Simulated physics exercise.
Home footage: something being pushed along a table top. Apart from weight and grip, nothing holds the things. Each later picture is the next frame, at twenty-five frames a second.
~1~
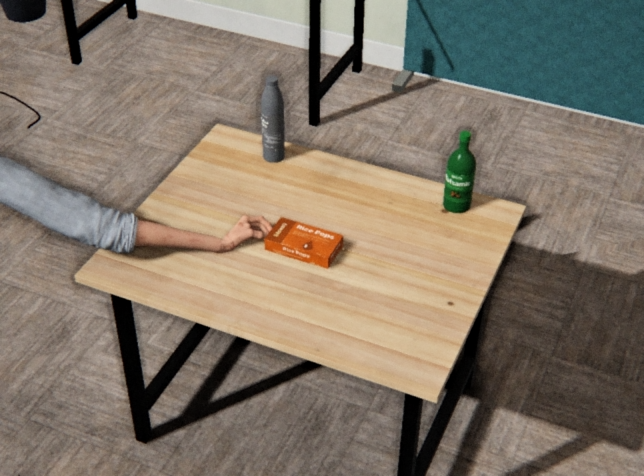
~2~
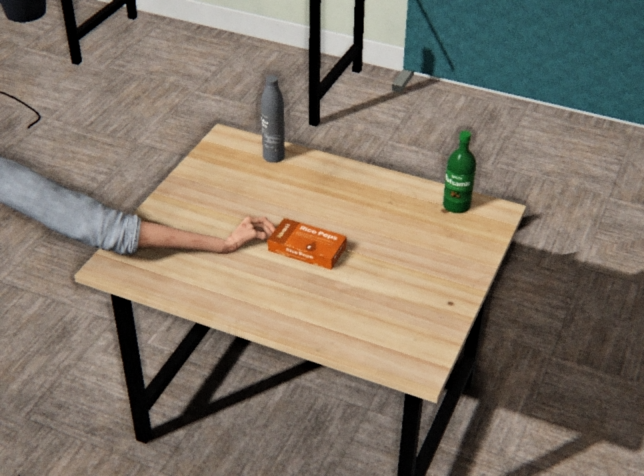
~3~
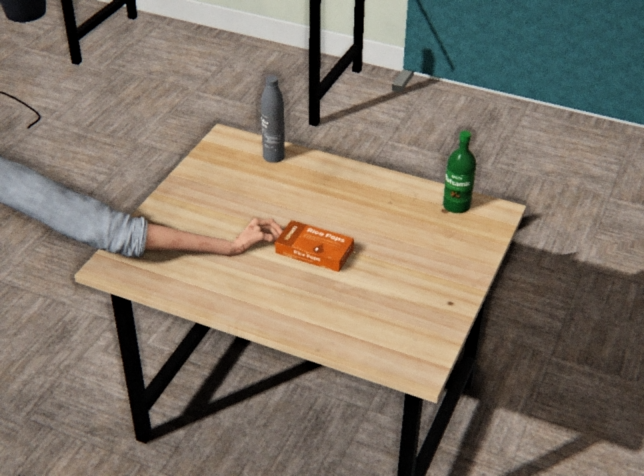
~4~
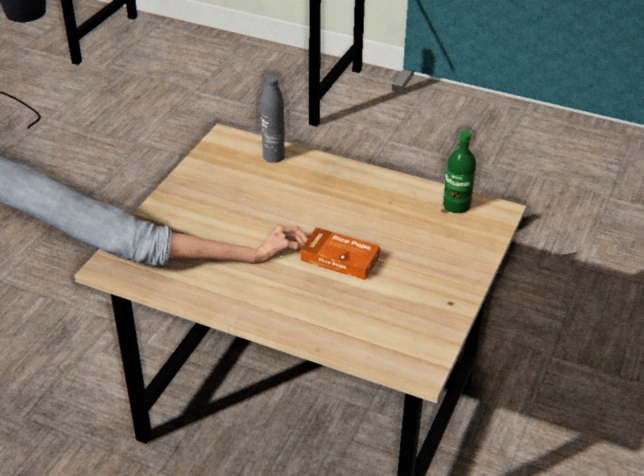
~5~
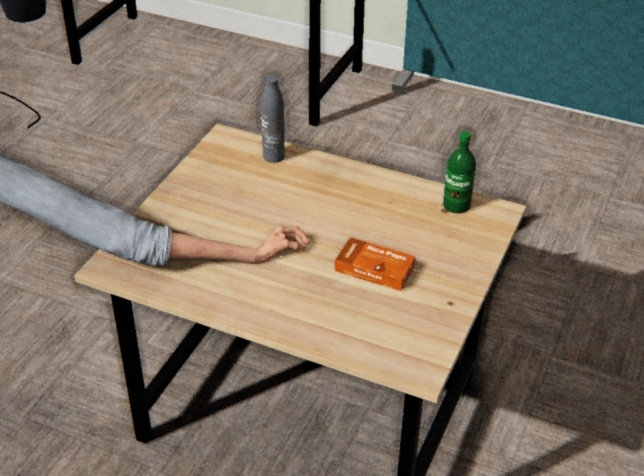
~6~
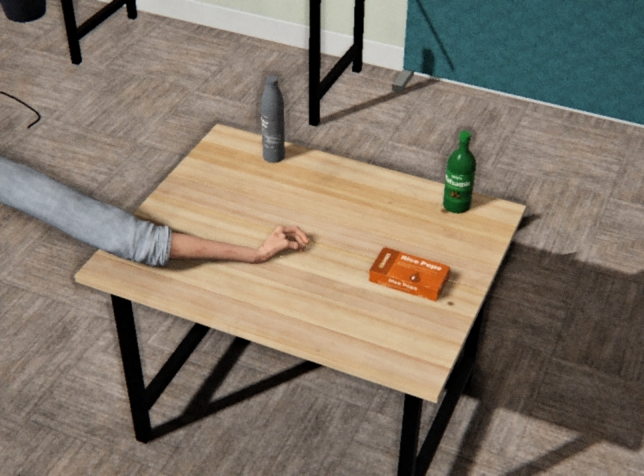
On a wooden table, a hand pushes an orange packet, which slides right.
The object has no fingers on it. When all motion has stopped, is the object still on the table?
Most likely it gets off the table.
Then, 0.30 s after the last picture, orange packet now off the table.
Then, 0.60 s after the last picture, things are still on the move.
By the end, off the table, orange packet.
